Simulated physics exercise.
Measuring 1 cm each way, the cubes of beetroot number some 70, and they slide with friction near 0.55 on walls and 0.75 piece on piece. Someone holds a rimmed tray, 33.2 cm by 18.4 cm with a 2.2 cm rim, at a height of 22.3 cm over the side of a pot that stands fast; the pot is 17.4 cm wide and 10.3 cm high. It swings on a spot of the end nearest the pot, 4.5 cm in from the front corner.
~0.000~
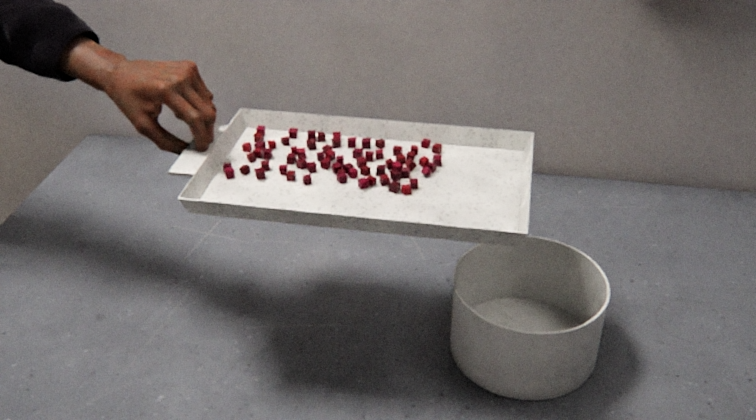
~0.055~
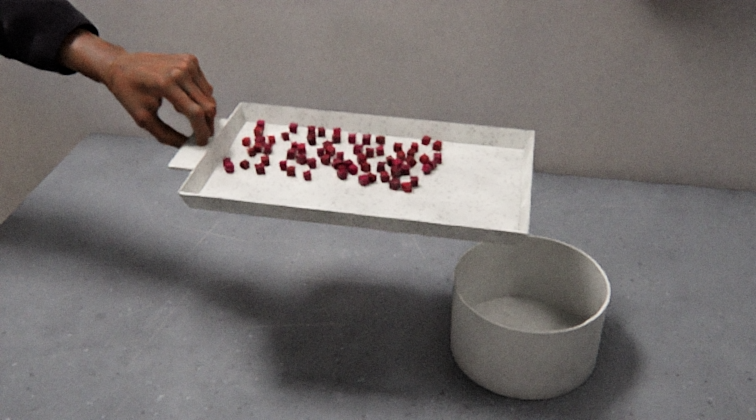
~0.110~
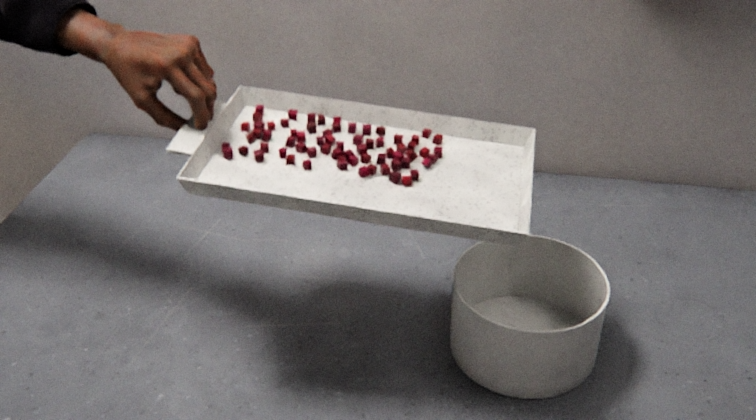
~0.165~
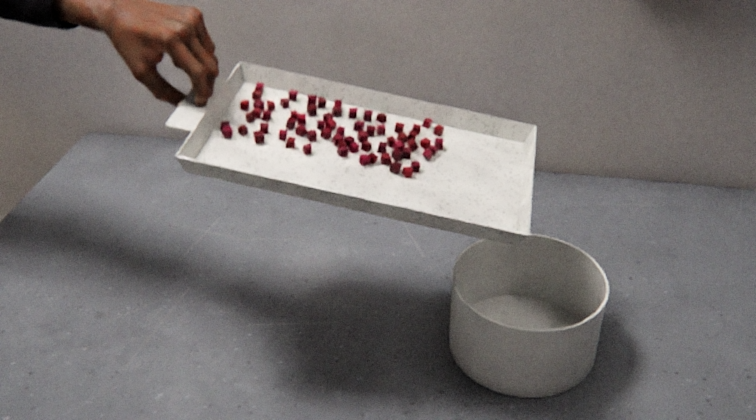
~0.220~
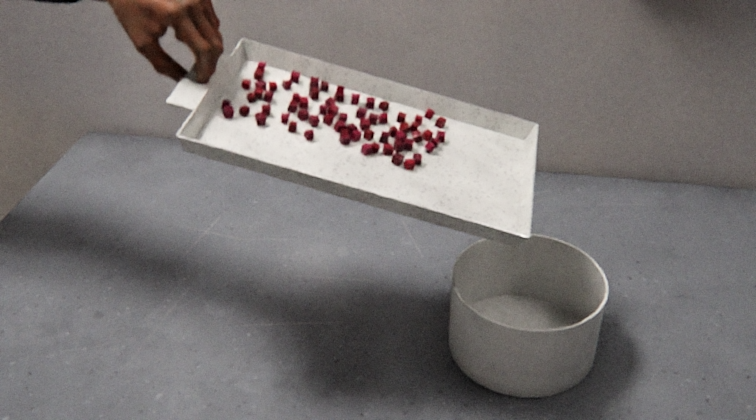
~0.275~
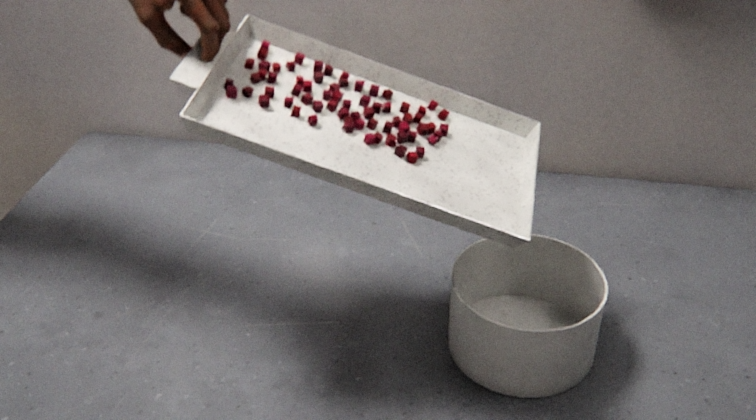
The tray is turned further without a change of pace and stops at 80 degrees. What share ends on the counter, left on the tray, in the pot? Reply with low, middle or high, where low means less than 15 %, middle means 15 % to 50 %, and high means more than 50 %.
My answer: Counter - high; tray - low; pot - low.
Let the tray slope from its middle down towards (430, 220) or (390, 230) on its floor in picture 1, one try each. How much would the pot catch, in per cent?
That would be close to 0 per cent, then close to 0 per cent.
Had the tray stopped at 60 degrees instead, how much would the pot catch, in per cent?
Roughly 5 %.
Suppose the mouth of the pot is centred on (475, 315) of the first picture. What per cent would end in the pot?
10 %.
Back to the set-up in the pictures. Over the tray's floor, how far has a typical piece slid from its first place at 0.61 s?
Displacement on the tray: Roughly 4 cm.
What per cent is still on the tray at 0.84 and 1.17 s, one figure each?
I'd say roughly 65, then roughly 5.
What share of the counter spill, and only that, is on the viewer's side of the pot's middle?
Estimate: Close to 100 per cent of the pieces.
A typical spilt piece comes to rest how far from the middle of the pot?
Roughly 28 centimetres.
After 0.61 s, tilt 49 degrees; the tray holds 100 %, the pot 0 %.
After 0.84 s, tilt 69 degrees; the tray holds 65 %, the pot 0 %.
Then, at 1.17 s, tilt 80 degrees; the tray holds 5 %, the pot 5 %.
At rest (2.6 s), counter 90 %, tray 5 %, pot 5 %.
